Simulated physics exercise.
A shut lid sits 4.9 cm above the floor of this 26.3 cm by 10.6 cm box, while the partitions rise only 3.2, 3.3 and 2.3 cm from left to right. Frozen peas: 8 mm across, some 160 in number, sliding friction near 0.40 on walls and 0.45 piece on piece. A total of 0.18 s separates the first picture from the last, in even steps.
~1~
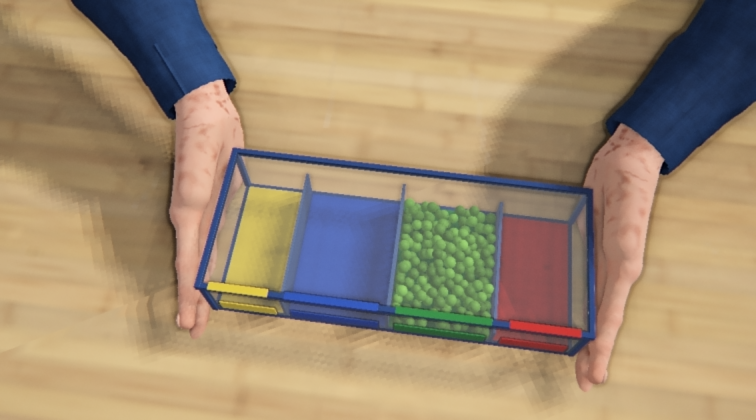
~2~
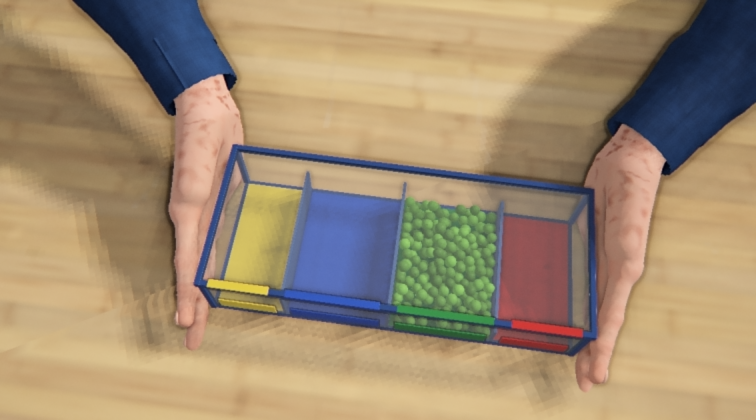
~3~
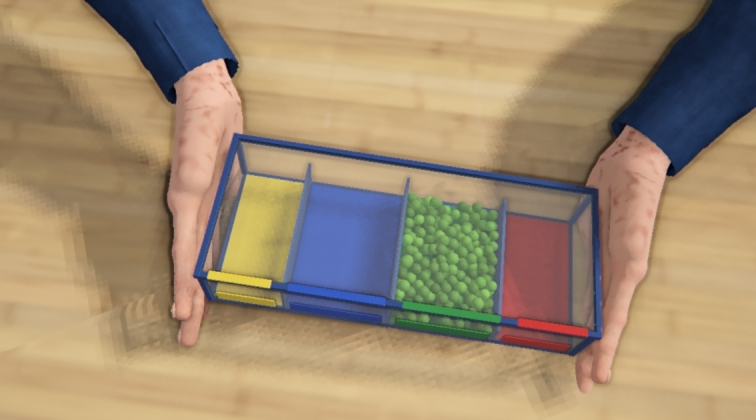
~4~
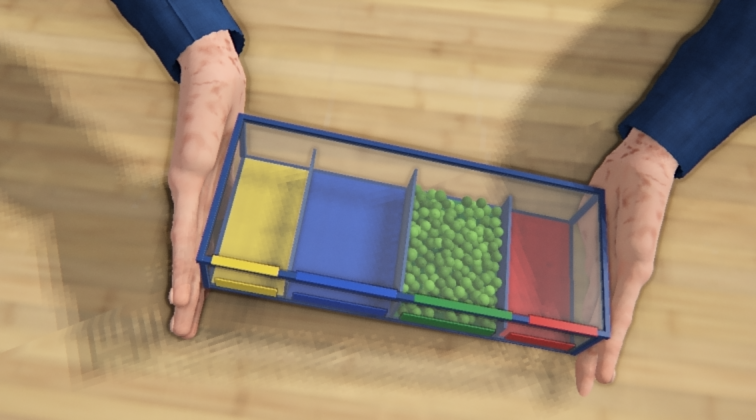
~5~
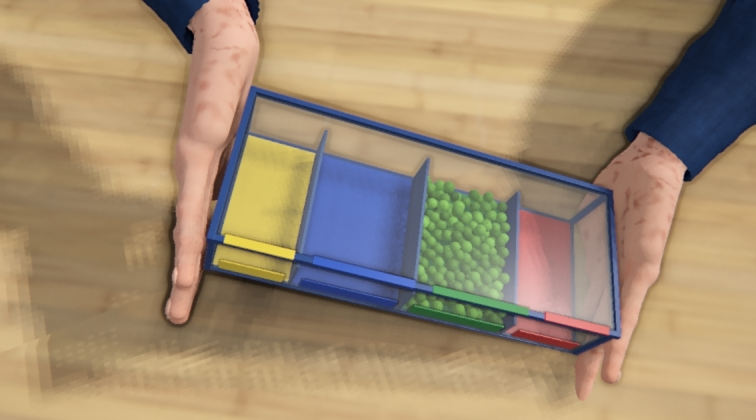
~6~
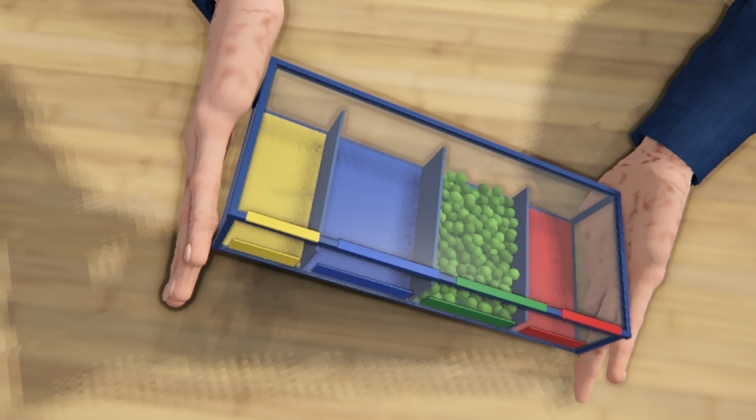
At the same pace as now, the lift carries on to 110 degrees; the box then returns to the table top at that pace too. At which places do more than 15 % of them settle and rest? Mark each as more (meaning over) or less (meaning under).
Red - more; blue - less; green - less; yellow - less.
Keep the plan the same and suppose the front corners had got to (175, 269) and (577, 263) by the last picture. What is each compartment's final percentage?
In the end red holds 0 %, blue holds 20 %, green holds 60 % and yellow holds 25 %.
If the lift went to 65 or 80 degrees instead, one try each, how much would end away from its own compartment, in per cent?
30 % and 60 %.
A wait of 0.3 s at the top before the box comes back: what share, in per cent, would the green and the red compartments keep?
In per cent: Green 0, red 100.
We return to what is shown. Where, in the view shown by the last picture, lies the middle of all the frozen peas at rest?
When it all comes to rest, the middle is near (543, 264).
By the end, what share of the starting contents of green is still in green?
I'd put it at roughly 0 per cent.
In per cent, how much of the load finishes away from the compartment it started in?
100 %.
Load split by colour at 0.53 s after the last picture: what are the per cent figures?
It splits as red 75, blue 0, green 25 and yellow 0 percent.
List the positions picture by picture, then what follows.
The first frame shows box tilt 0 degrees, front corners at (202, 284) and (588, 333); green 100 %.
The second frame shows box tilt 1 degrees, front corners at (201, 281) and (590, 333).
The third frame shows box tilt 4 degrees, front corners at (201, 272) and (595, 333), lowest corner right back.
The fourth frame shows box tilt 10 degrees, front corners at (204, 257) and (603, 332), lowest corner right back.
The fifth frame shows box tilt 17 degrees, front corners at (215, 235) and (614, 332), lowest corner right back.
The sixth frame shows box tilt 24 degrees, front corners at (236, 212) and (624, 332), lowest corner right back; green 100 %.
Then, 0.53 s after the last picture, tilt 109 degrees; red 75 %, green 25 %.
Then, 0.88 s after the last picture, tilt 46 degrees; red 100 %.
Then, 1.32 s after the last picture, tilt 0 degrees; red 100 %.
In the end, red 100 %, blue 0 %, green 0 %, yellow 0 %.
